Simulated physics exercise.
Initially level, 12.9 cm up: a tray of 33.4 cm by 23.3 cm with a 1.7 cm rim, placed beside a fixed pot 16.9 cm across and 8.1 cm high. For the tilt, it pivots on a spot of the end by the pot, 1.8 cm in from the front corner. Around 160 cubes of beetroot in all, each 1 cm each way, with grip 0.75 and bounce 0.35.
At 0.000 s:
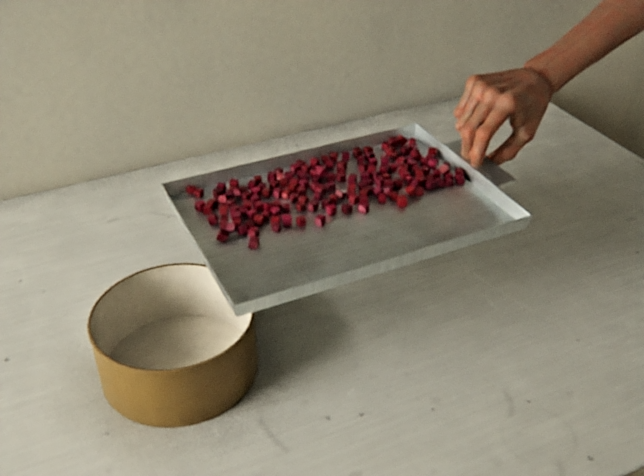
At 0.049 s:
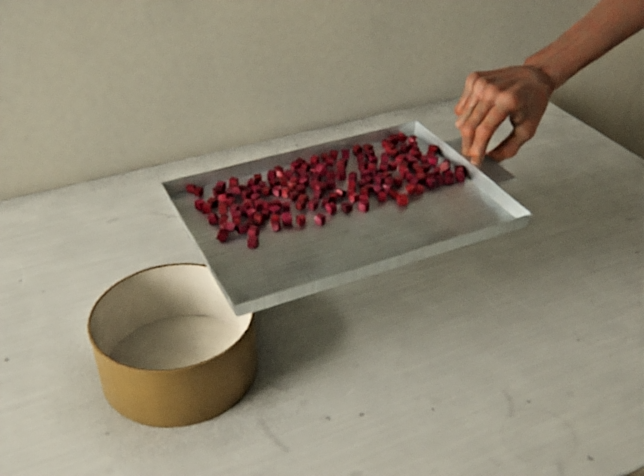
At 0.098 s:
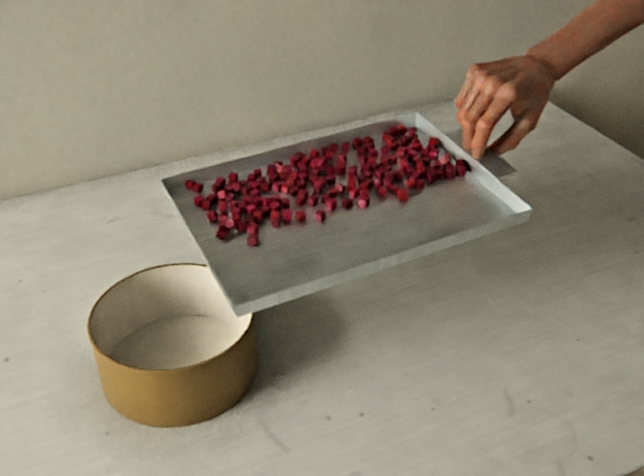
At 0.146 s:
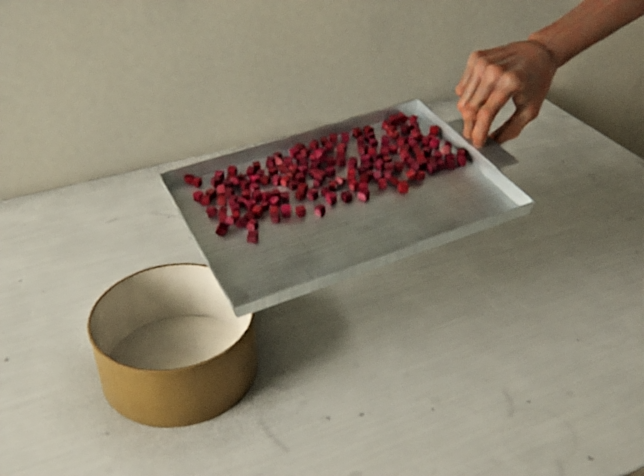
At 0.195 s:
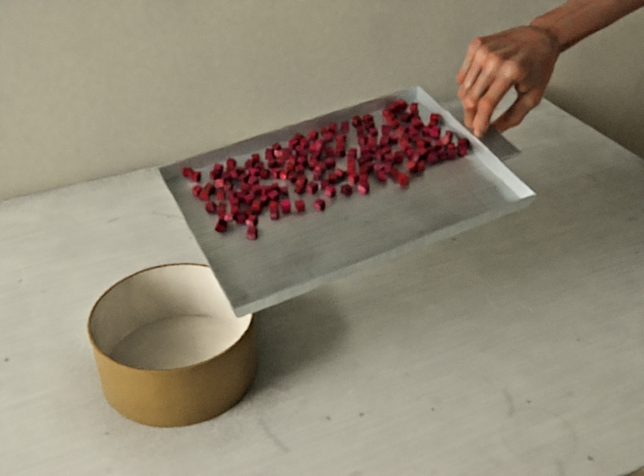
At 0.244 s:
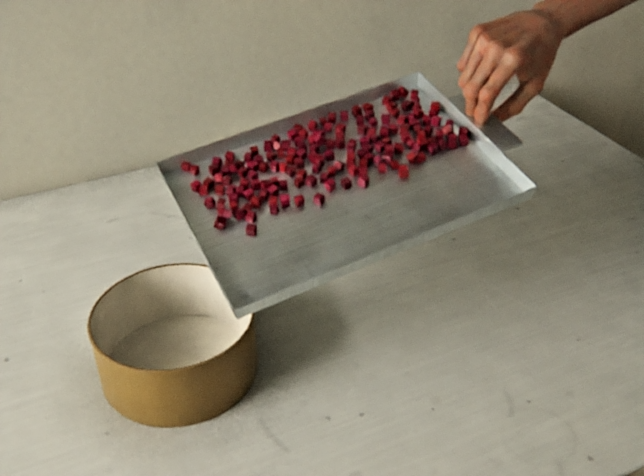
A hand reaches in from the upper right, gripping the far right end of a shallow silvery metal tray above a pale grey tabletop, seen from above at an angle against a plain beige wall. Small deep-red cubes lie scattered across the tray's back half, and a round ochre pot with a cream inside stands empty at lower left. The hand raises the tray's right end slightly, tilting it toward the pot, while the cubes rise with it and the view stays still.
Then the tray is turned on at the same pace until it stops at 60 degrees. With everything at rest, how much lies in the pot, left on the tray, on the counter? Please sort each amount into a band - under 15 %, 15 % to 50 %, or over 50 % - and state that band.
Pot: Under 15 %; left on the tray: 15 % to 50 %; counter: Over 50 %.
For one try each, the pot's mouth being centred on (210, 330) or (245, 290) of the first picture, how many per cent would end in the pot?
Try one: ~ 20 %; try two: ~ 0 %.
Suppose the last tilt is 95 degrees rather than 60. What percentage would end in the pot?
Around 0 in a hundred.
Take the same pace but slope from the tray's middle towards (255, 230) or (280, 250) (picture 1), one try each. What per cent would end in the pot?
First try: About 25 percent; second try: About 25 percent.
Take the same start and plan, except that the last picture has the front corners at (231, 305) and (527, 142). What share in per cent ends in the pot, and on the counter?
You'd end with pot at 45 and counter at 20.
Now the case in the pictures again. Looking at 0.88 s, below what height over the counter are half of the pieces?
Roughly 22 cm above the counter.
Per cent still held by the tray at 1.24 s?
Of the load, some 45 percent.
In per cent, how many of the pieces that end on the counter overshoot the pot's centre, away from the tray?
Estimate: Roughly 60 per cent of the pieces.
After 0.63 s, tilt 35 degrees; the tray holds 100 %, the pot 0 %.
After 0.88 s, tilt 51 degrees; the tray holds 100 %, the pot 0 %.
After 1.24 s, tilt 60 degrees; the tray holds 45 %, the pot 0 %.
At rest (2.4 s), pot 0 %, tray 40 %, counter 60 %.
